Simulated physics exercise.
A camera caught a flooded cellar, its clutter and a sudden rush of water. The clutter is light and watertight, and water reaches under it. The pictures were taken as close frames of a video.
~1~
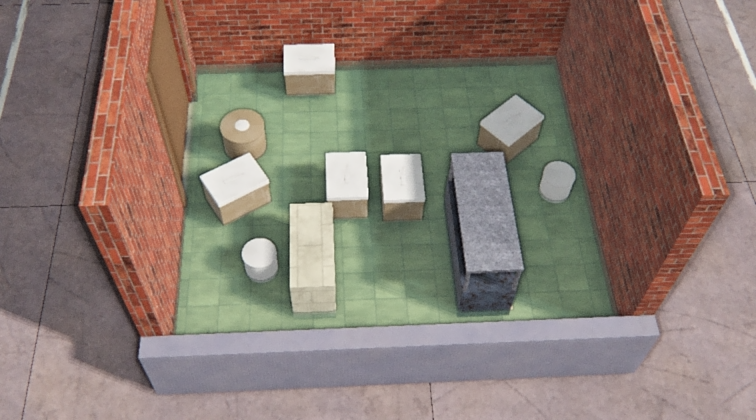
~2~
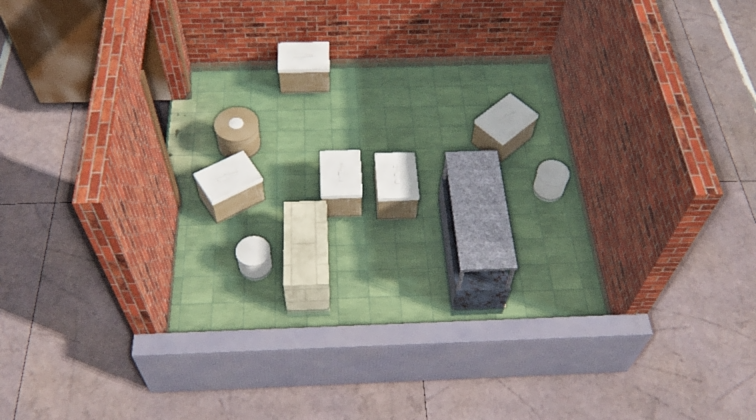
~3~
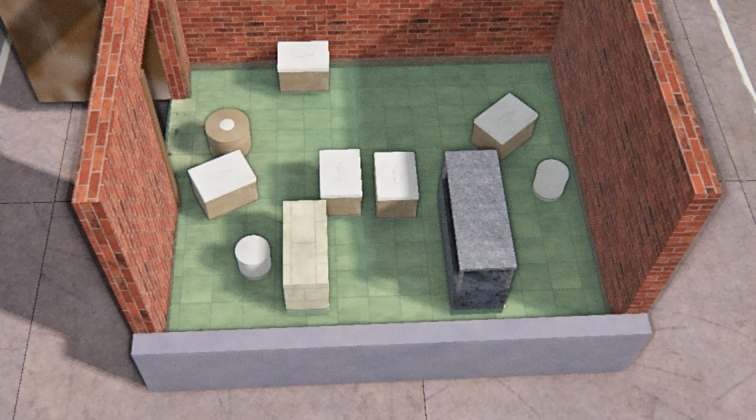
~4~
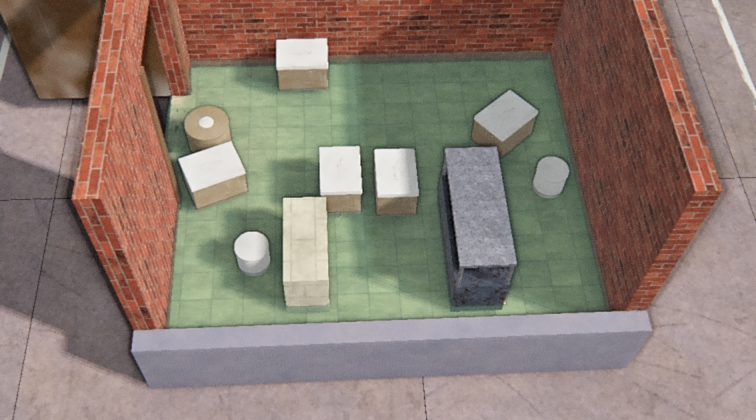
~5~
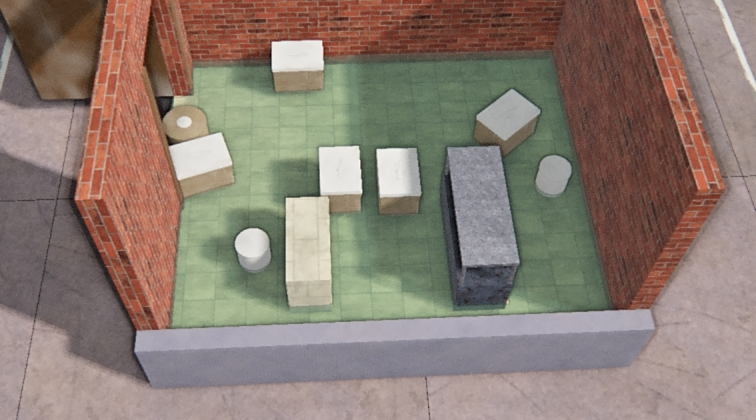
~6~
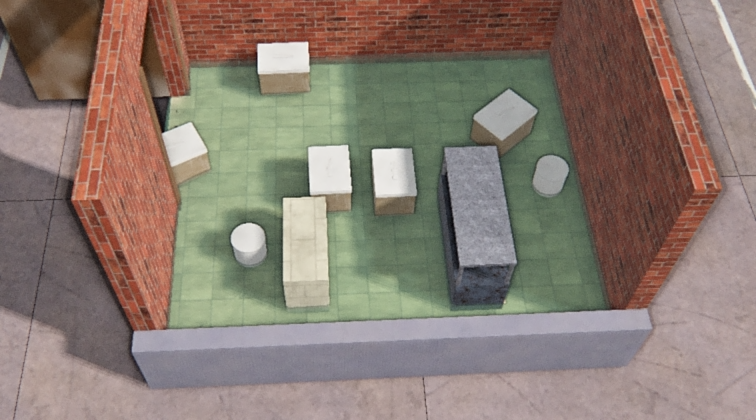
A brick-walled room opens at left, then a tan drum and a white-topped box drift left.
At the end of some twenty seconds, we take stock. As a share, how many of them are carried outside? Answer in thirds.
Two thirds or more.
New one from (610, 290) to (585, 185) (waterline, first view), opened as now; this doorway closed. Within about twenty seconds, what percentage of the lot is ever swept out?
Around 50 in a hundred.
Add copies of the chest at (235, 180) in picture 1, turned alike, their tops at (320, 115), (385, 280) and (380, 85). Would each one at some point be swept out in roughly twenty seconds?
Okay, one at a time: Gets out, next does not get out, last gets out.
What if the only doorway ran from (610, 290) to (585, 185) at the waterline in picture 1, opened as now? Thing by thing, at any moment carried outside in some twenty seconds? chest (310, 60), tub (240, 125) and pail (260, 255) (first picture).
Going through them in turn: Remains behind; remains behind; remains behind.
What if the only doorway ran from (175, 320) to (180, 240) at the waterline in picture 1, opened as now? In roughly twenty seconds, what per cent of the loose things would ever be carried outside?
Close to 60 percent.
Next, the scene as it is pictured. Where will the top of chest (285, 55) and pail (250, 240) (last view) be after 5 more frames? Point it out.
Estimate: First at (223, 58), second at (230, 215), approximately.
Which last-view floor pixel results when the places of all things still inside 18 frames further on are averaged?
I'd put it around pixel (367, 150).
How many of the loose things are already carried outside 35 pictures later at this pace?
That comes to 6.
A moment on, 2 of 8 are out; 6 afloat.
Next, 5 of 8 are out; 3 afloat.
Later, 6 of 8 are out; 2 afloat.
In the end, 6 of 8 are out; 2 afloat.
